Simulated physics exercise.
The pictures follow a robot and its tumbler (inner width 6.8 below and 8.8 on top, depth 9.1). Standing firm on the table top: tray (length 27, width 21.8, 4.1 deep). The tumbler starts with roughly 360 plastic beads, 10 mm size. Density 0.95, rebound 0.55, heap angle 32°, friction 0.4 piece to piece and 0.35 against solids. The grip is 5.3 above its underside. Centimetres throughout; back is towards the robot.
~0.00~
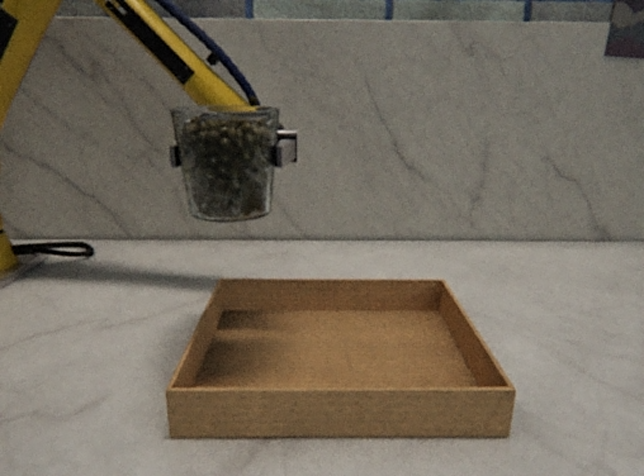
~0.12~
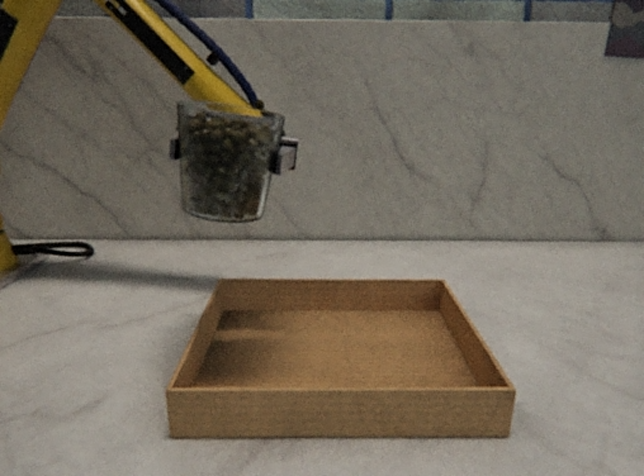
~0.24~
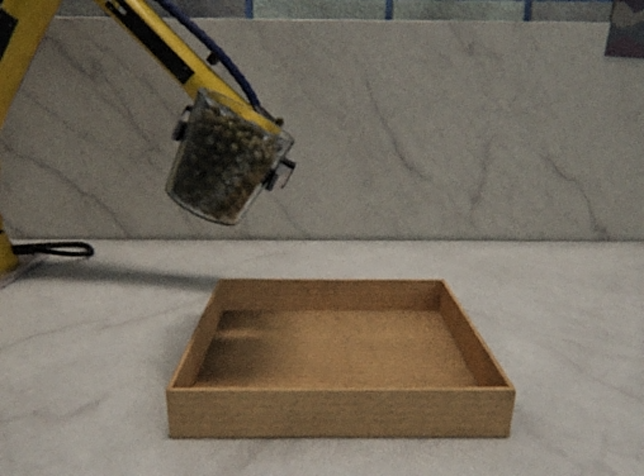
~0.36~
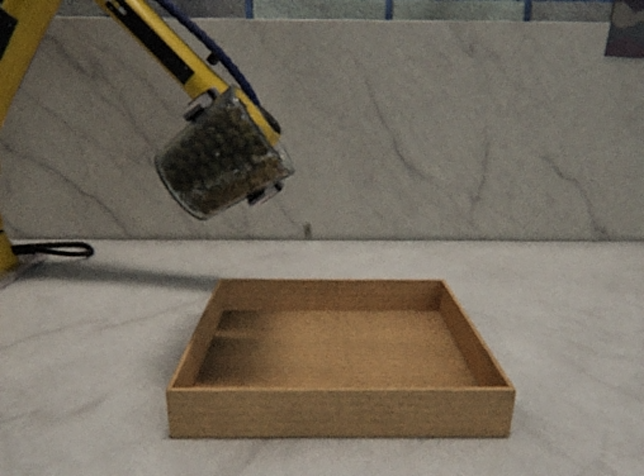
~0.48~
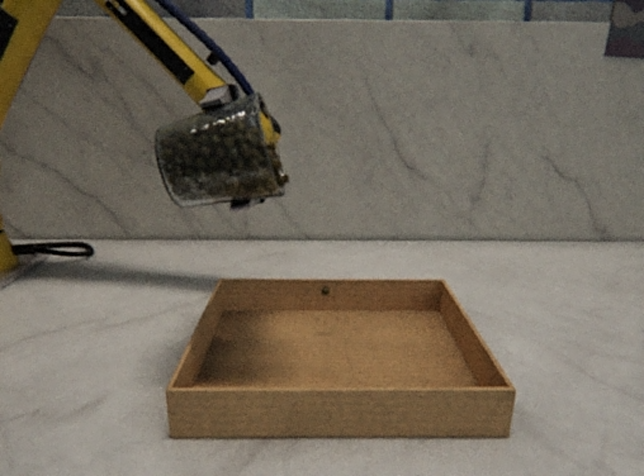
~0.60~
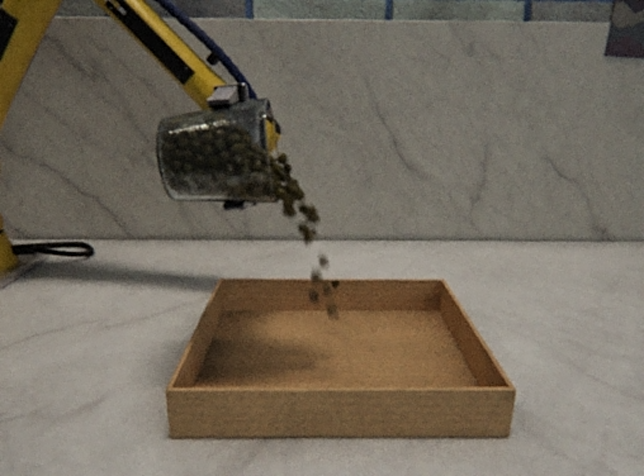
Yellow robot arm tilting a clear tumbler of dark beads to the right, beads starting to pour into a shallow brown tray.
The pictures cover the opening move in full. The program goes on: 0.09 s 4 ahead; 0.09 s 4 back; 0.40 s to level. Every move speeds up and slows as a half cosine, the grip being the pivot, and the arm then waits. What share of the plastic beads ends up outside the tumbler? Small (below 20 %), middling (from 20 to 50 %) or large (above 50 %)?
A large share, above 50 %, ends outside the tumbler.
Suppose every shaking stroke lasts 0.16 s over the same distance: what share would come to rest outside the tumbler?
In that case some 65 per cent.
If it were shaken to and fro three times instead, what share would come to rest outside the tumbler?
It would be near 95 per cent.
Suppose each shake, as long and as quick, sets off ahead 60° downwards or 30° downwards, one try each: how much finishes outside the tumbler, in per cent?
About 45 and 70 per cent.
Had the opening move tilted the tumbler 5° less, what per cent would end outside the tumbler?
Then about 80 per cent.
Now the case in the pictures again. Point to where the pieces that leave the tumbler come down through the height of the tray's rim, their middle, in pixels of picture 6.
Near (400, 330).
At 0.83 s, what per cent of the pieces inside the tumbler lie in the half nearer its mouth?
Some 90 per cent.
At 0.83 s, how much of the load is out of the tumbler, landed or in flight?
Some 85 per cent.
After 0.83 s, tilted 82° forward, highest piece 20 above the table; 76 in the tray, 61 in the tumbler, 227 in flight or on a rim.
After 1.06 s, tilted 16° forward, highest piece 22 above the table; 315 in the tray, 48 in the tumbler, 1 on the table or floor.
After 1.38 s, level, highest piece 20 above the table; 315 in the tray, 48 in the tumbler, 1 on the table or floor.
After 2.43 s, level, highest piece 20 above the table; 315 in the tray, 48 in the tumbler, 1 on the table or floor.
In the end, 315 in the tray, 48 in the tumbler, 1 on the table or floor. That is 87 % outside the tumbler.
